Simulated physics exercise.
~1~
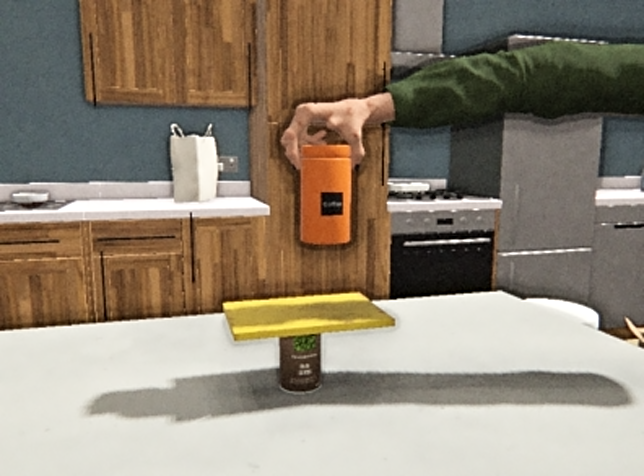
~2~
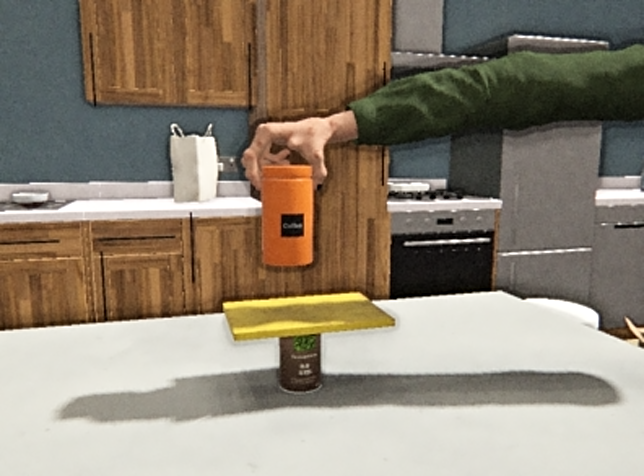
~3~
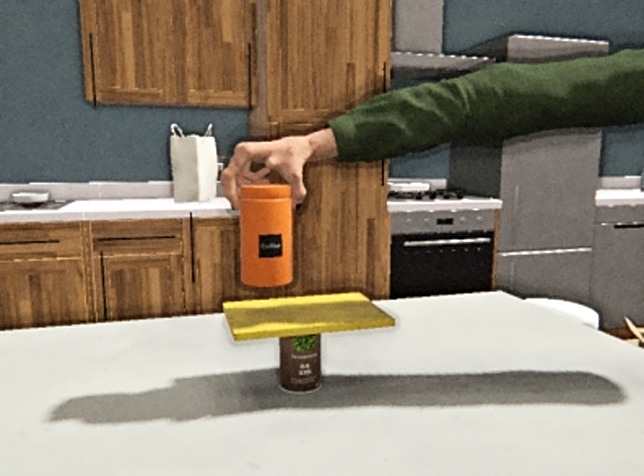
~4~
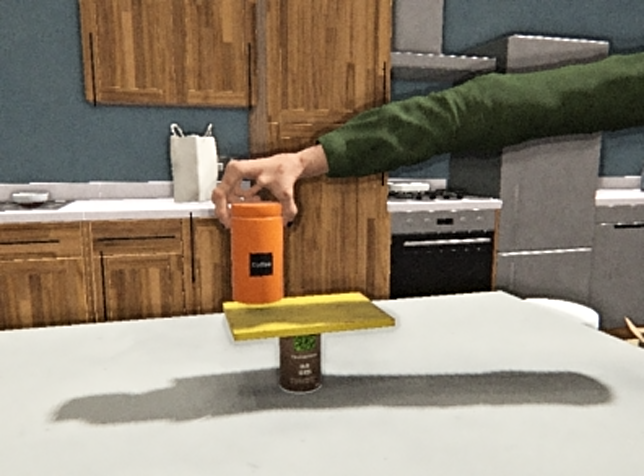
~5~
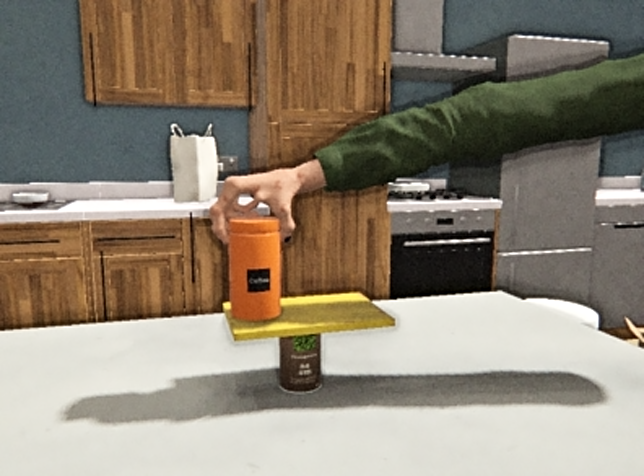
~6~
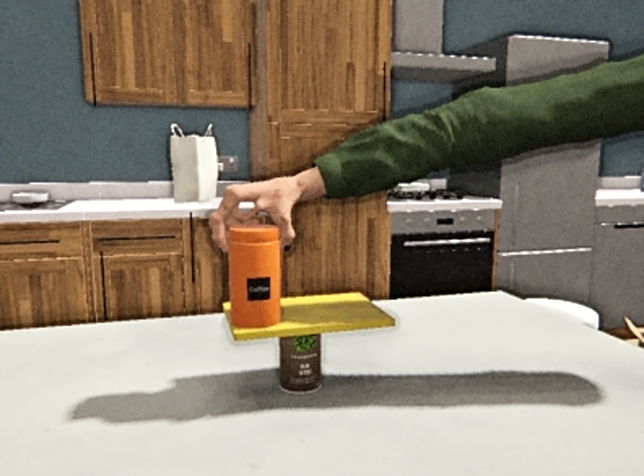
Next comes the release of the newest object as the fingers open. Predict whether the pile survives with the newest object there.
Basically, the build is unsound there.
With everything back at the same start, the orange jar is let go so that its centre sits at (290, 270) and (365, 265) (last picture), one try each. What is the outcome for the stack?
In the first try it remains standing, then in the second try it breaks down.
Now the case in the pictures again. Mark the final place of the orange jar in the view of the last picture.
Near (198, 400).
Then, 0.30 s past the last view, orange jar now fallen; yellow board rocked 30° from its first pose.
Then, 0.50 s past the last view, yellow board on its side.
Then, 0.60 s past the last view, orange jar resting near (199, 401).
Then, 0.80 s past the last view, yellow board now fallen.
Finally, fallen, yellow board and orange jar; brown tin still in place. Final places as the last picture's camera would see them, orange jar near (198, 400). The stack gives way.
